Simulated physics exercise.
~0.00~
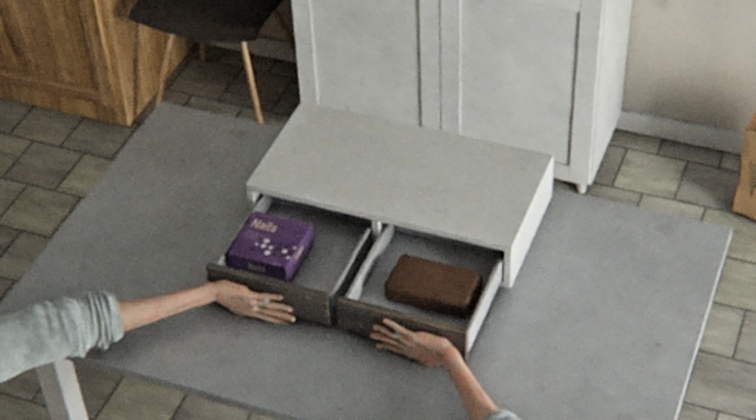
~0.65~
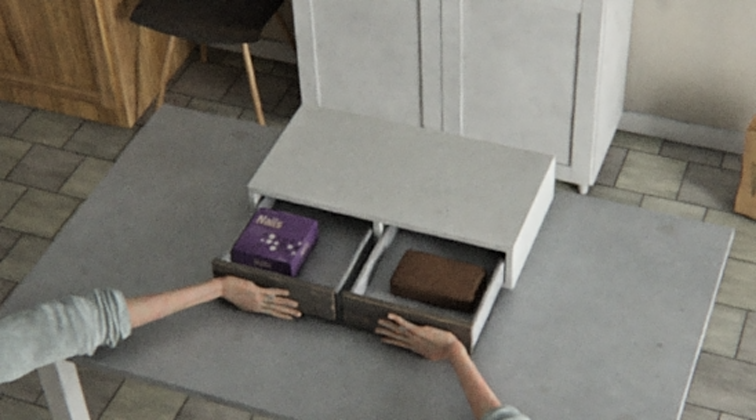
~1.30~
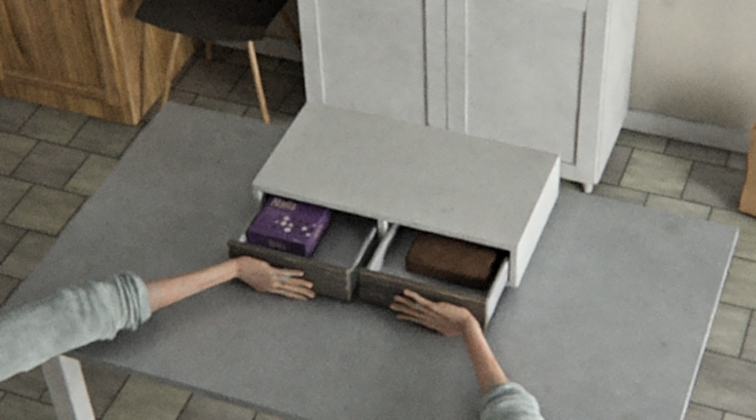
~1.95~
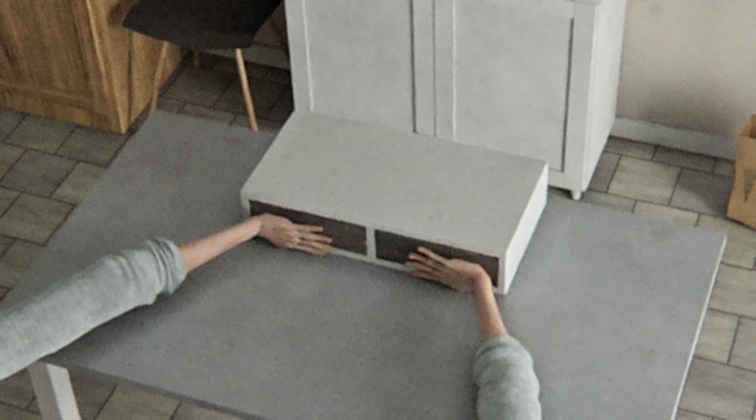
Two hands push both drawers of a small white chest until they close fully.
